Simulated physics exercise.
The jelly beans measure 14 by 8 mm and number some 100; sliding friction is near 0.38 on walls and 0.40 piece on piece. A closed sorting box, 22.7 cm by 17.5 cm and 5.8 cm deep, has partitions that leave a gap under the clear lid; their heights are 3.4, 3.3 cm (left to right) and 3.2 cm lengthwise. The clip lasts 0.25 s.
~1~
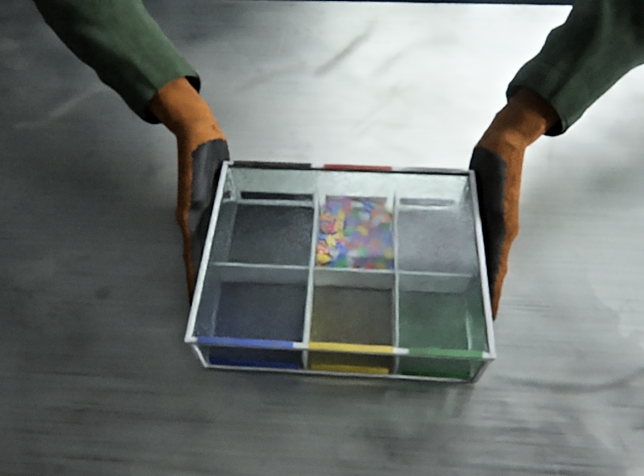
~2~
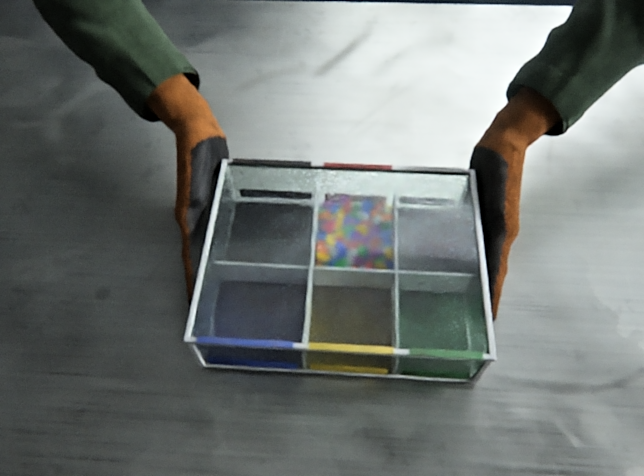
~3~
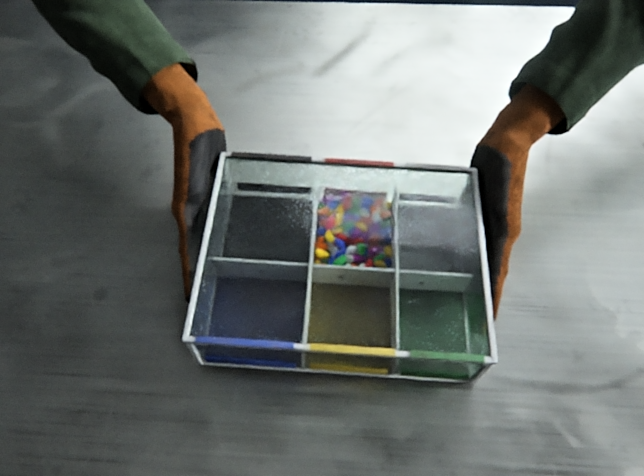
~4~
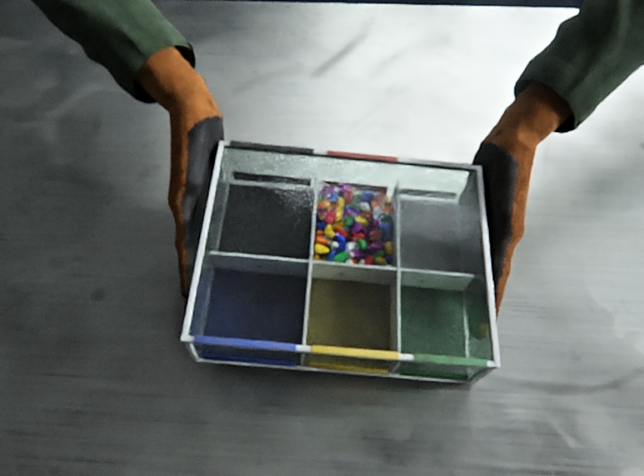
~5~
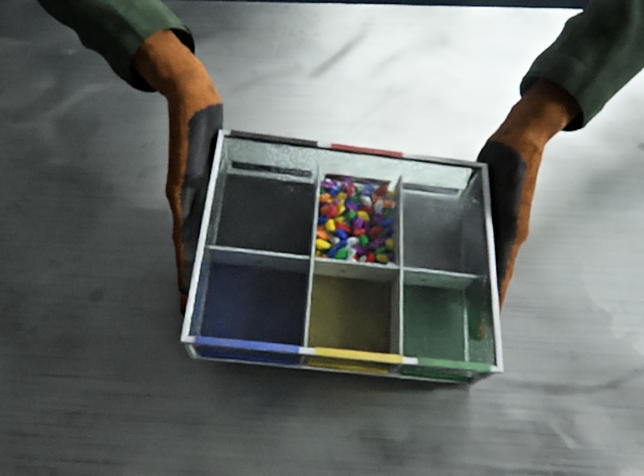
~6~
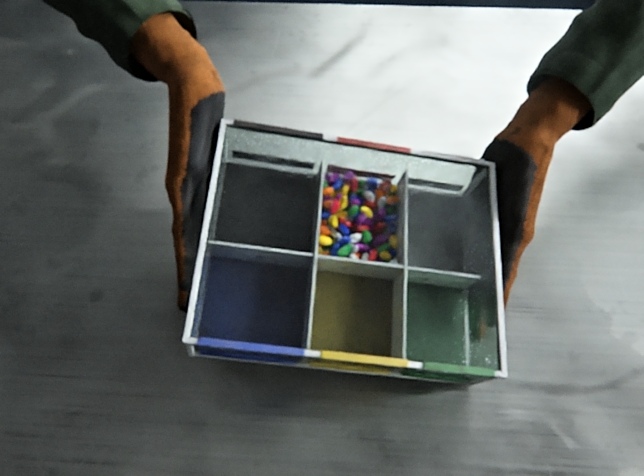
Two gloved hands gradually tilt a clear partitioned box of colourful beans down toward the right.
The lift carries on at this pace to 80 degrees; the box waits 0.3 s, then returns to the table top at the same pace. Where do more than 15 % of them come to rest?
Red compartment: Above; blue compartment: Below; green compartment: Above; yellow compartment: Below; white compartment: Below; black compartment: Below.
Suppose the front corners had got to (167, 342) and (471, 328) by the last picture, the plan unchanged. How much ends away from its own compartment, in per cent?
Then about 30 per cent.
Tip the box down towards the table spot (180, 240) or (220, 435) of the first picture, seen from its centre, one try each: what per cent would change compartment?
Some 35 and 50 per cent.
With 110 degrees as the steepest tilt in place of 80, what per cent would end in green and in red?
Then: Green 100; red 0.
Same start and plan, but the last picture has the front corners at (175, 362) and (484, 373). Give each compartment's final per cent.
Red 50, blue 25, green 0, yellow 20, white 0, black 0.
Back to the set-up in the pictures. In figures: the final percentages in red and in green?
Red 50; green 50.
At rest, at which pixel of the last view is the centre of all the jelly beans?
At about (397, 289).
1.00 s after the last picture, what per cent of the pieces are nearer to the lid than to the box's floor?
Roughly 40 per cent.
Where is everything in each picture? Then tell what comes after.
In the first frame, box tilt 0 degrees, front corners at (191, 338) and (489, 354); red 100 %.
In the second frame, box tilt 1 degrees, front corners at (190, 338) and (489, 355).
In the third frame, box tilt 3 degrees, front corners at (189, 337) and (491, 358), lowest corner right front.
In the fourth frame, box tilt 7 degrees, front corners at (188, 337) and (493, 363), lowest corner right front.
In the fifth frame, box tilt 11 degrees, front corners at (187, 337) and (496, 367), lowest corner right front.
In the sixth frame, box tilt 15 degrees, front corners at (189, 338) and (500, 372), lowest corner right front; red 100 %.
Then, 1.00 s after the last picture, tilt 80 degrees; red 65 %, green 30 %.
Then, 1.66 s after the last picture, tilt 42 degrees; red 50 %, green 50 %.
Then, 2.37 s after the last picture, tilt 0 degrees; red 50 %, green 50 %.
In the end, red 50 %, blue 0 %, green 50 %, yellow 0 %, white 0 %, black 0 %.
